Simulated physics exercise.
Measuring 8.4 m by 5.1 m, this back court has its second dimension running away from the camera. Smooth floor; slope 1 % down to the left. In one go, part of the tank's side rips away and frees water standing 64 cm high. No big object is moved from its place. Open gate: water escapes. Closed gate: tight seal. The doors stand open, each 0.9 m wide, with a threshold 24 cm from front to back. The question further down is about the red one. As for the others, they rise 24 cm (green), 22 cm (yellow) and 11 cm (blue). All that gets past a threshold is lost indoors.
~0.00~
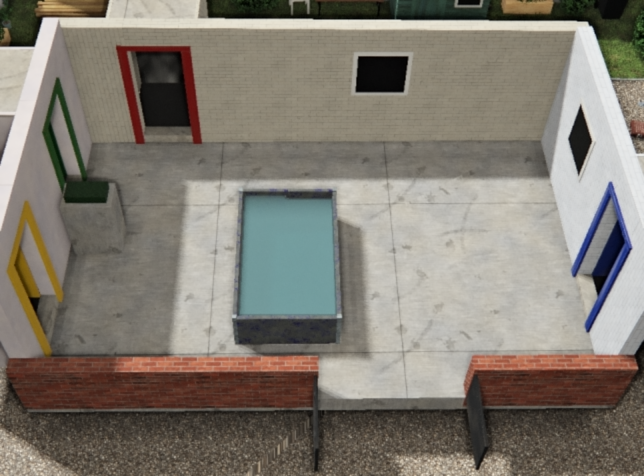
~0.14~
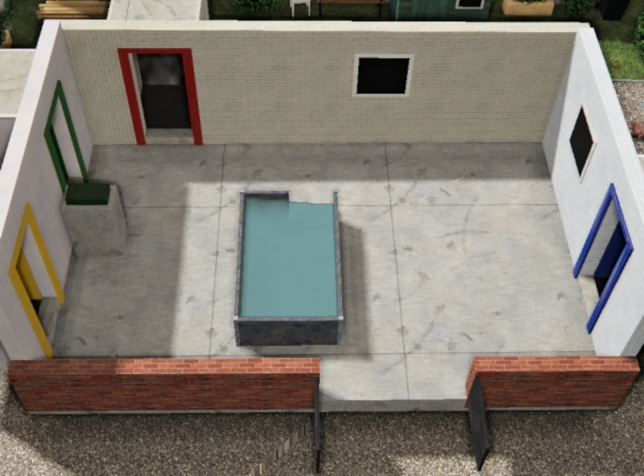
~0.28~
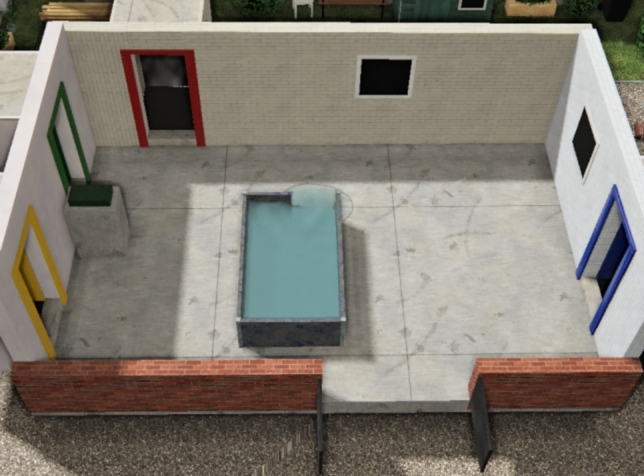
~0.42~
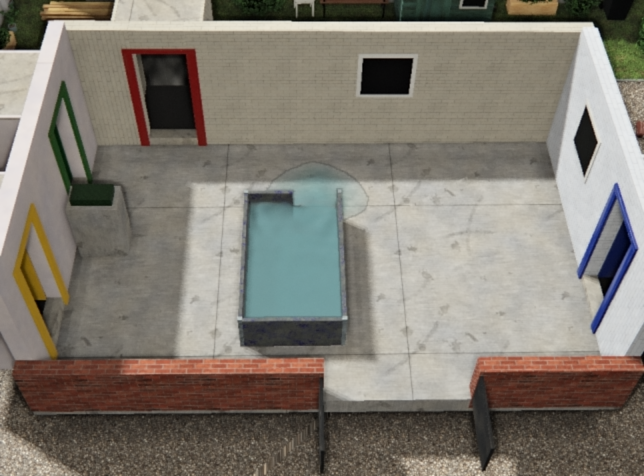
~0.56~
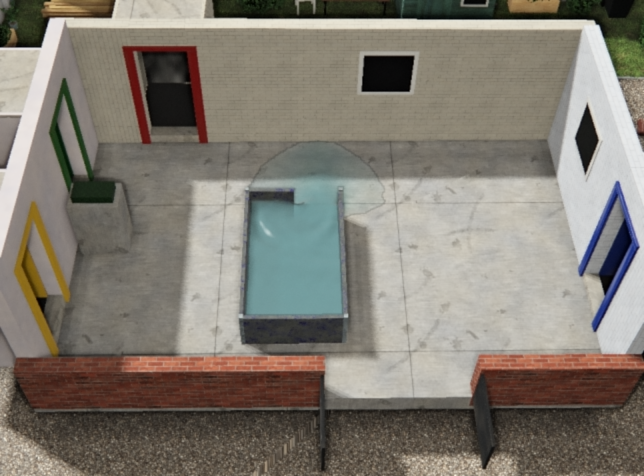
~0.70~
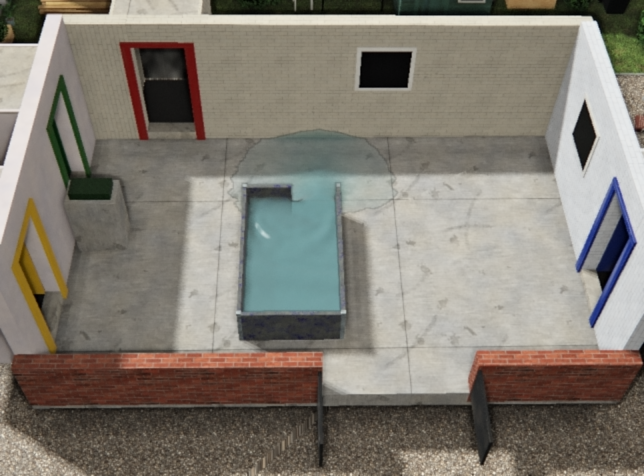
A dark-sided rectangular tank of blue-green water stands near the middle of a grey-floored walled court, seen from high above its front. A red-framed doorway and a window are in the back wall, green and yellow doorways and a planter at left, a blue doorway at right, low brick walls in front. Part of the tank's far side opens, and water spreads outward in a thin, widening fan across the floor behind it.
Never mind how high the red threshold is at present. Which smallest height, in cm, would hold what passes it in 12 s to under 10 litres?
It would have to be roughly 6.5 cm high.
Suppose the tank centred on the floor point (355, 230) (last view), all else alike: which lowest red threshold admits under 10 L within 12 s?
You'd need some 6.0 cm.
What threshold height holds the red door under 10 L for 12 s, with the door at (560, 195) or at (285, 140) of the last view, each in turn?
11.5 and 27 cm.
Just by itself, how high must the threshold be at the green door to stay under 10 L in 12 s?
Green door, minimum about 13.5 cm.
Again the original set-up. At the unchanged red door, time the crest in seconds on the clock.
Crest at t of about 9.0 s.
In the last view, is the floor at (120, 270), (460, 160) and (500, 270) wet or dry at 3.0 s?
First bone-dry, second wet through, third bone-dry.
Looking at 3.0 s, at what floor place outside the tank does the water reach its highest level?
Look close to (310, 146).
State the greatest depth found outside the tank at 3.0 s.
Max depth: Around 26 cm.
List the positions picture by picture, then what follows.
In the first frame, the tank at (287, 253) is whole and still, 64 cm deep; the red door at (163, 102) is dry.
In the second frame, the front is at a hidden place, 0.3 m from the gap on the far side; 0.2 m2 of floor is wet, 64 cm left at the back.
In the third frame, the front is at (307, 187), 0.8 m from the gap on the far side; 0.7 m2 of floor is wet, 64 cm left at the back.
In the fourth frame, water pours out on the far side and has run 1.3 m, to (308, 166); about 7 cm deep outside, 64 cm at the back.
In the fifth frame, the front is at (309, 143), 1.8 m from the gap on the far side; 2.9 m2 of floor is wet, 64 cm left at the back.
In the sixth frame, the gap is on the far side, the front 1.9 m out at (361, 139); the back of the tank holds 64 cm; 1.6 m in a straight line remain to the red door at (166, 99).
After 1.4 s water covers 15 % of the floor, deepest (34 cm) near (310, 139); it has not reached the red door.
After 3.0 s water covers 35 % of the floor, deepest (26 cm) near (310, 146); 7 cm at the red door, 0 litres in over its 17 cm threshold.
After 12.0 s water covers 100 % of the floor, deepest (11 cm) near (48, 383); 8 cm at the red door, 0 litres in over its 17 cm threshold.
At the red door as built, the water arrived by 1.5 s and peaked near 8 cm at 9.2 s.
Run again over the same 12 s with other heights there, 14 litres in over 6 cm, 4 litres over 8 cm. The limit of 10 litres is kept from about 6.5 cm up.
